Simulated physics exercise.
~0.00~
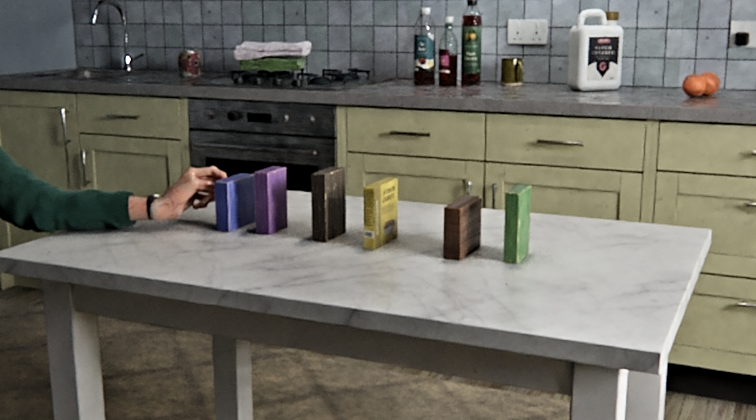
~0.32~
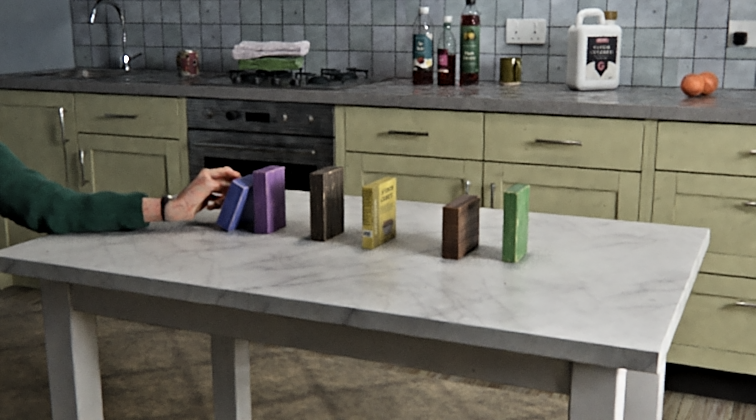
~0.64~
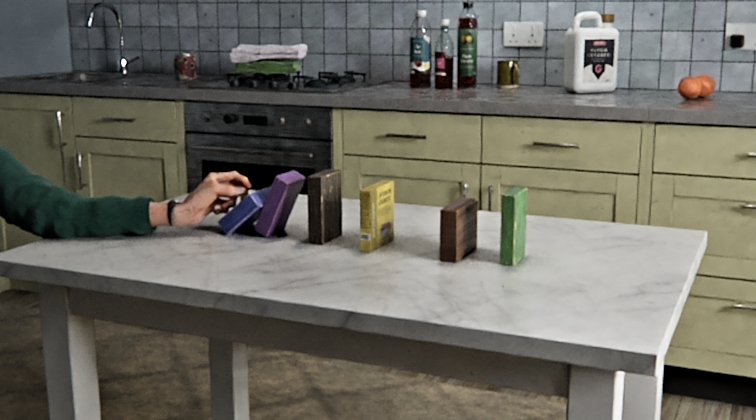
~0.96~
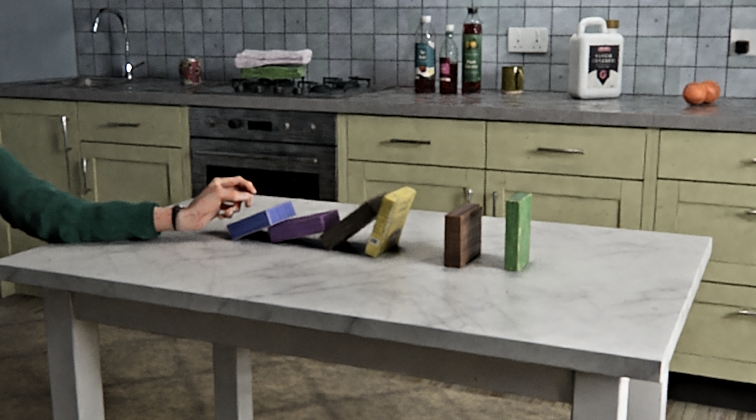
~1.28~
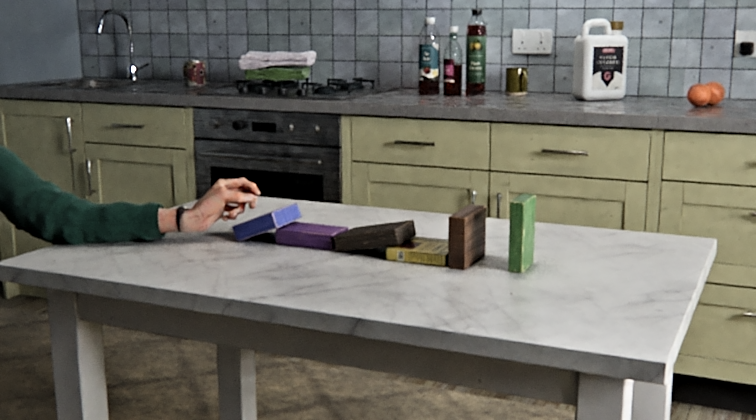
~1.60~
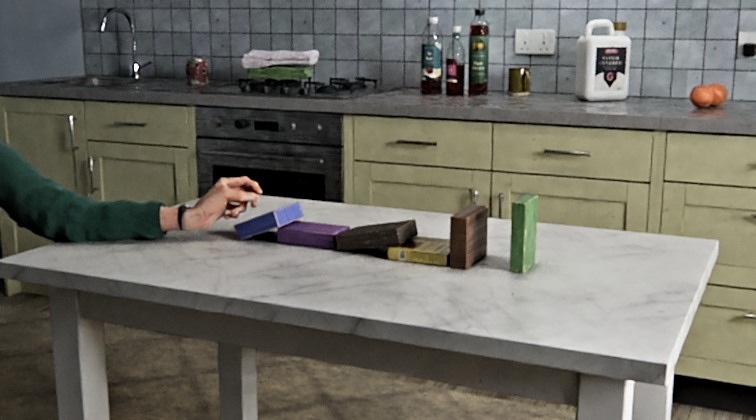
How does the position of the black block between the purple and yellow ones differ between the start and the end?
At the start the black block stands upright on the table, and at the end it lies on its side.
In the video, a hand tips a blue block rightward on a marble-look table in a kitchen, toppling the purple, black and yellow blocks in turn; they end up lying over, while the brown and green blocks at the right stay standing.
